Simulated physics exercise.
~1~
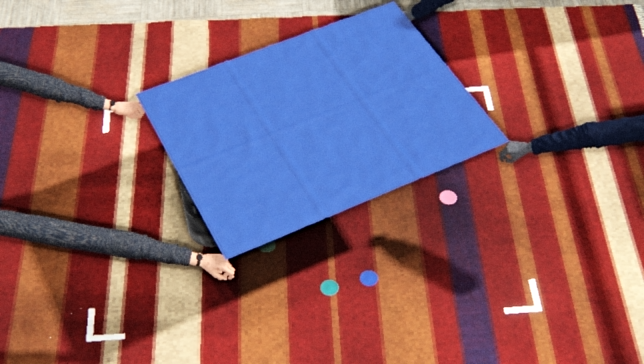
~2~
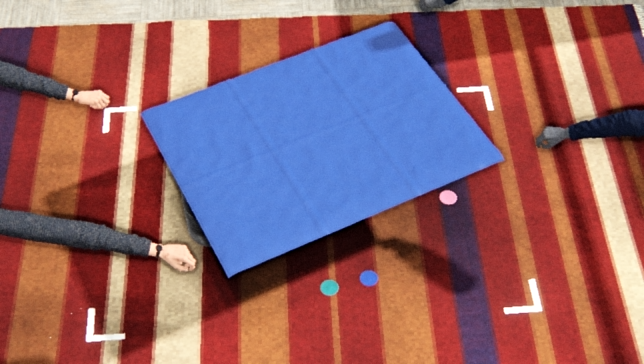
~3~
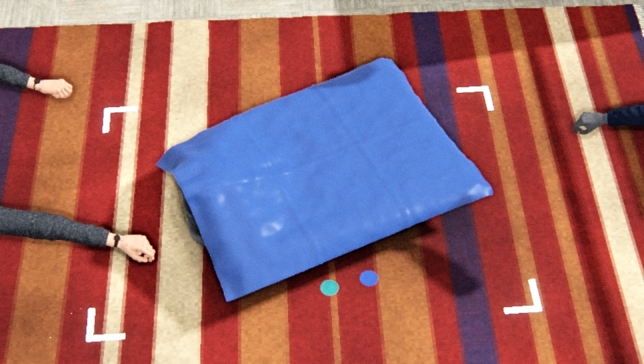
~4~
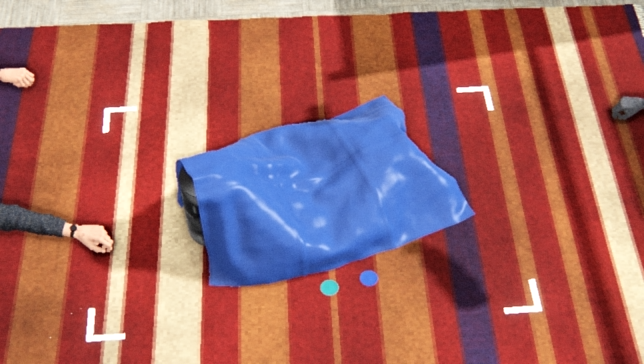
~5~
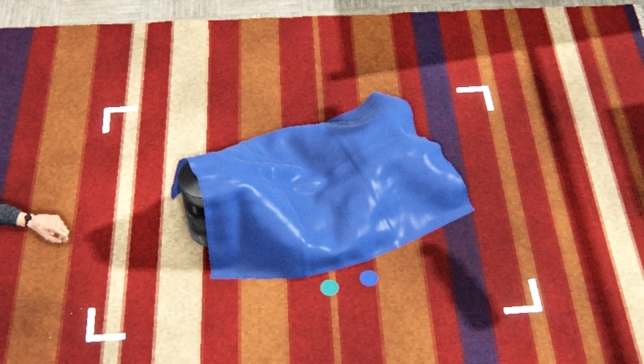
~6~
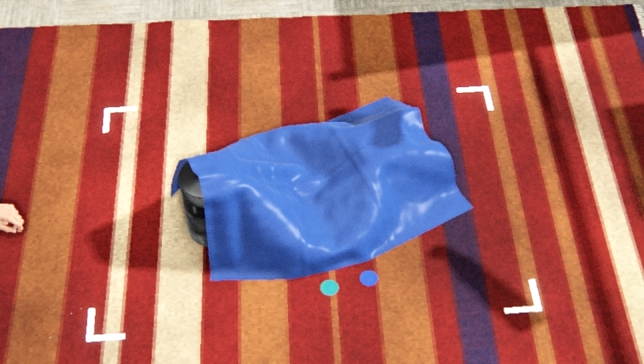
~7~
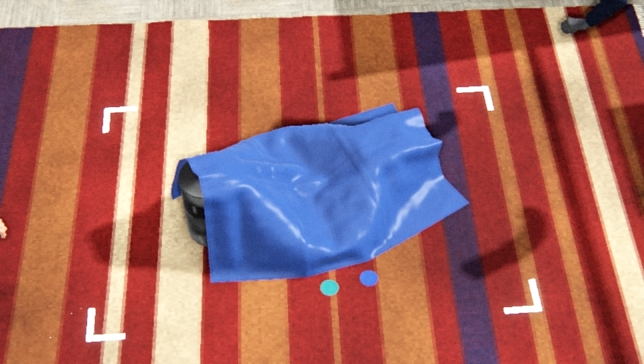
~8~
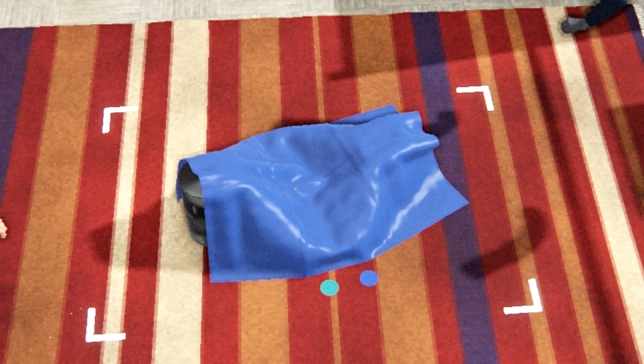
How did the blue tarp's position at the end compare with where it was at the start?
At the start it was held up flat above the carpet by hands at its corners. By the end it was lower in the view, draped in folds over the things on the floor.
